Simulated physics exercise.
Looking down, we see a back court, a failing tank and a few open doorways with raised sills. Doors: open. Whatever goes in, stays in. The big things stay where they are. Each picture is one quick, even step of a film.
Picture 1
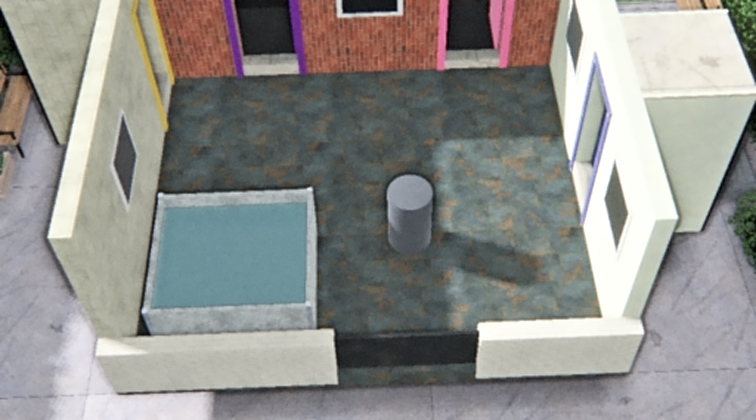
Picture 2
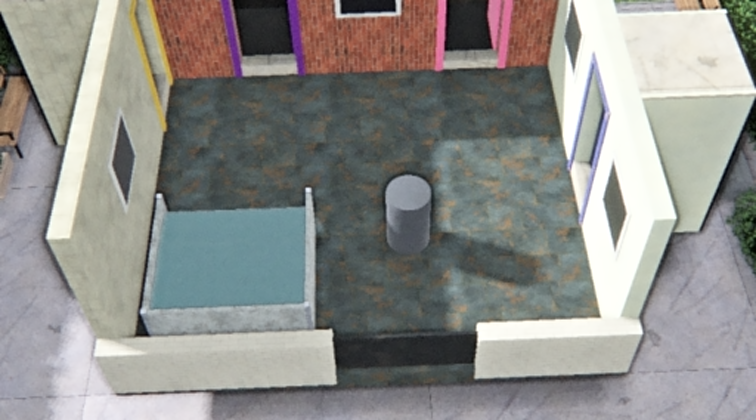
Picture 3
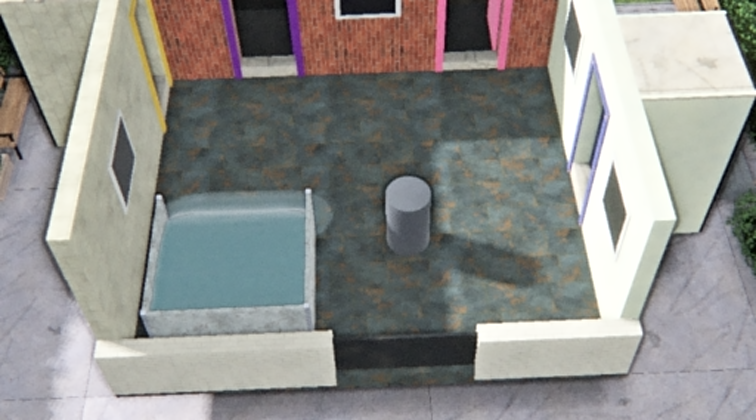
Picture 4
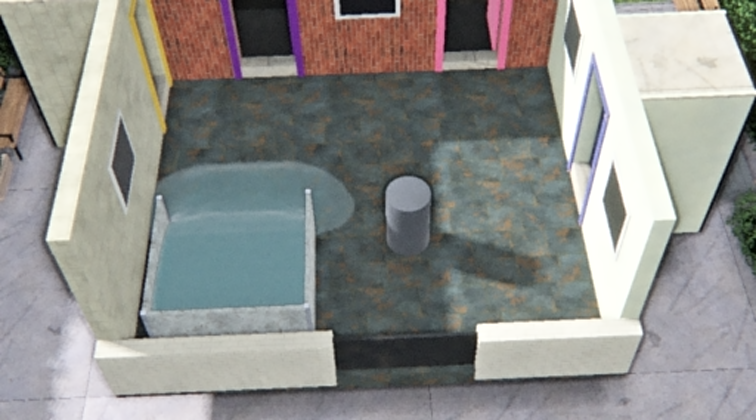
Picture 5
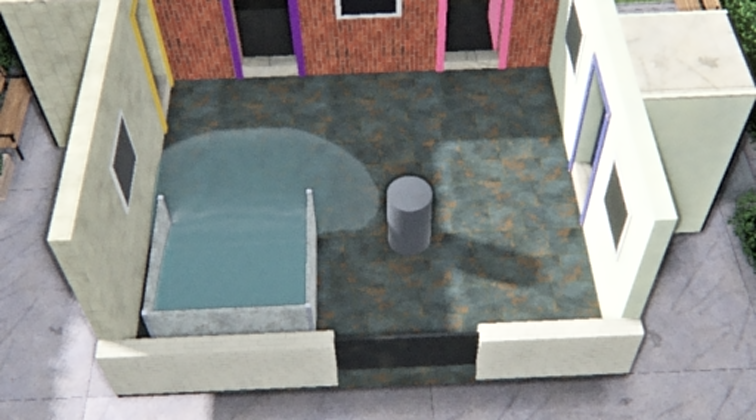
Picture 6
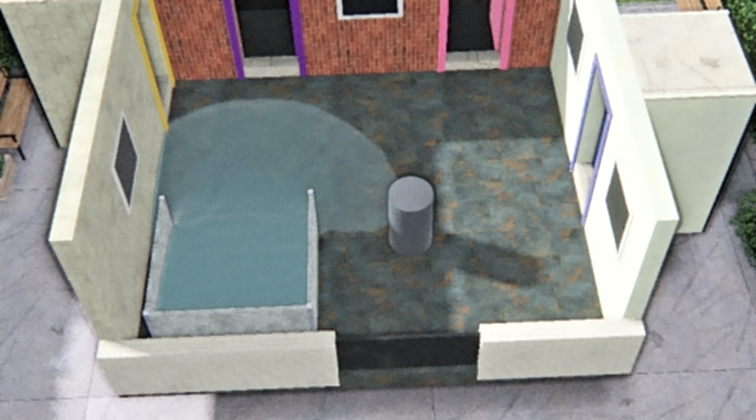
In a walled courtyard, water pours from a tank's far side and spreads across the floor.
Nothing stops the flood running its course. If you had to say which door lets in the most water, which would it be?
I would say the purple door.
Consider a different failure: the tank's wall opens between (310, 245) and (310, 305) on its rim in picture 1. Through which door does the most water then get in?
That would be the pink-painted one.
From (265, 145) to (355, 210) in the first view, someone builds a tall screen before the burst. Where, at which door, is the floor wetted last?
It's the blue one.
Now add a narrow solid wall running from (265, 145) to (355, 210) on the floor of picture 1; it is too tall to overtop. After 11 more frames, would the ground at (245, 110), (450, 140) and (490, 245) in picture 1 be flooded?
The first spot is soaked, the second unreached, the third unreached.
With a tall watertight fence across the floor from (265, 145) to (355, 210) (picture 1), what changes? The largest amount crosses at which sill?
The yellow one.
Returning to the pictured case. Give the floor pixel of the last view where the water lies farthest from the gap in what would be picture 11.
Close to (416, 74), I think.
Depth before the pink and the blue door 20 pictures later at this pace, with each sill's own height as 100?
Some 70 percent and then some 10 percent.
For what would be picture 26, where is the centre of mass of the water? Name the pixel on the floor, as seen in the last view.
Close to pixel (321, 145).
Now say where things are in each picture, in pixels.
In the first frame, still water in the water tank at (232, 252).
In the second frame, water pours out on the water tank's far side and has run to a hidden place.
In the third frame, the front is at a hidden place, out from the gap on the water tank's far side.
In the fourth frame, the front is at (157, 188), out from the gap on the water tank's far side.
In the fifth frame, the front is at (296, 132), out from the gap on the water tank's far side.
In the sixth frame, the front is at (279, 103), out from the gap on the water tank's far side.
A moment on, water covers 45 % of the floor; pink door not reached, blue door not reached, yellow door wet at the sill, nothing in, purple door some in.
Next, water covers 50 % of the floor; pink door wet at the sill, nothing in, blue door not reached, yellow door some in, purple door a lot in.
Then, water covers 60 % of the floor; pink door wet at the sill, nothing in, blue door wet at the sill, nothing in, yellow door some in, purple door a lot in.
Later, water covers 90 % of the floor; pink door a trickle in, blue door wet at the sill, nothing in, yellow door some in, purple door a lot in.
In the end, water covers 100 % of the floor; pink door a trickle in, blue door wet at the sill, nothing in, yellow door some in, purple door a lot in; the purple door has let in the most.
